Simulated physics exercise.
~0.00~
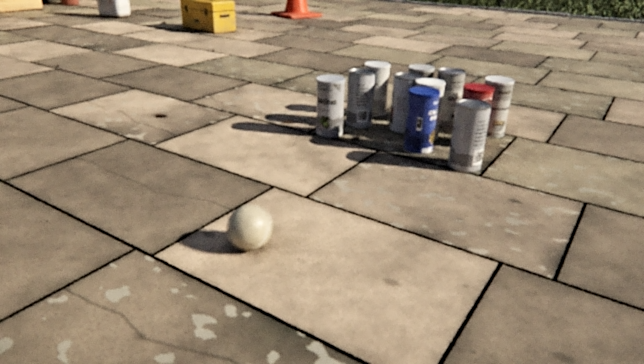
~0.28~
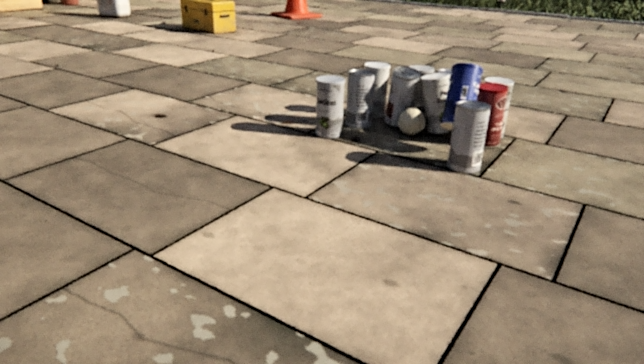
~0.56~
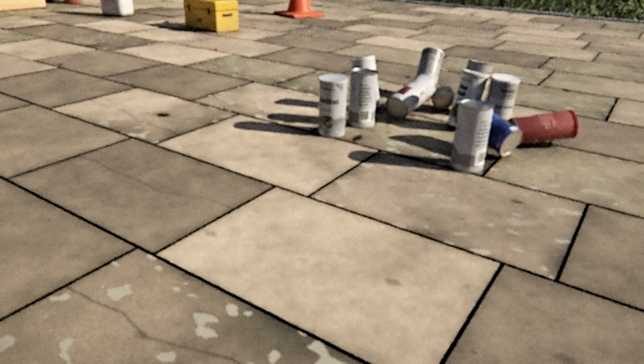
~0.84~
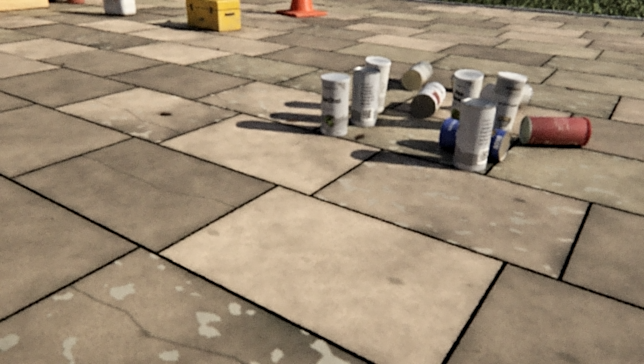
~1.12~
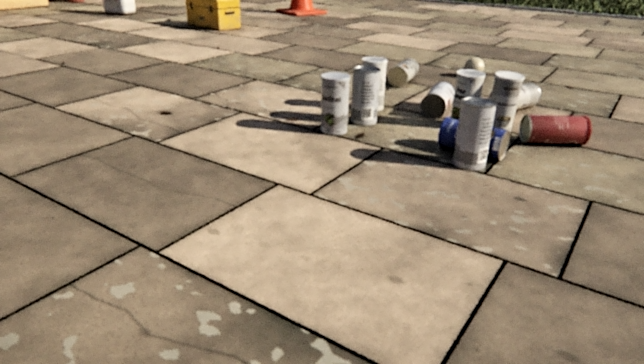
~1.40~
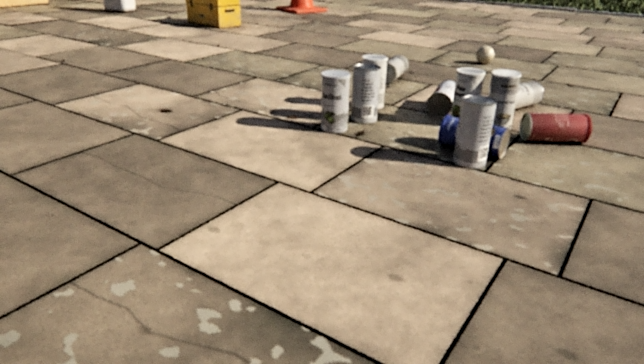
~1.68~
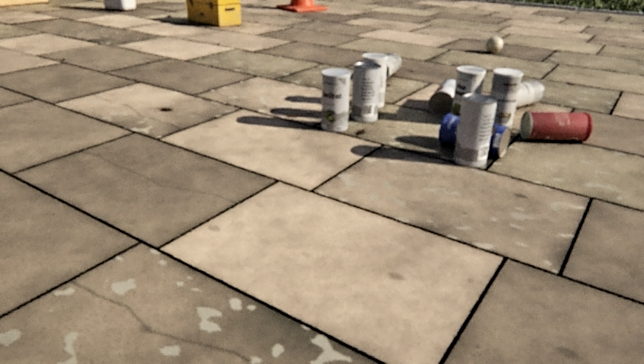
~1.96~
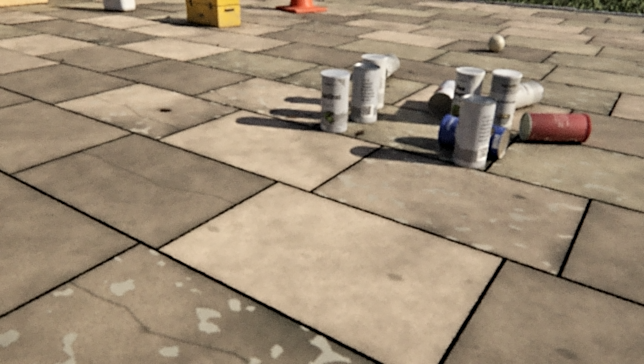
On sunlit stone paving, seen from above by a slightly swaying camera, a group of tall canisters stands right of centre, mostly pale grey, with one blue and one red. A yellow box and an orange cone sit at the far edge. A pale ball rolls away from the viewer into the group, tipping the blue canister and pushing the red one rightward. Blue and red fall flat, and several grey ones topple behind them. The ball emerges beyond the group and rolls off toward the upper right, leaving some canisters lying and others still upright.
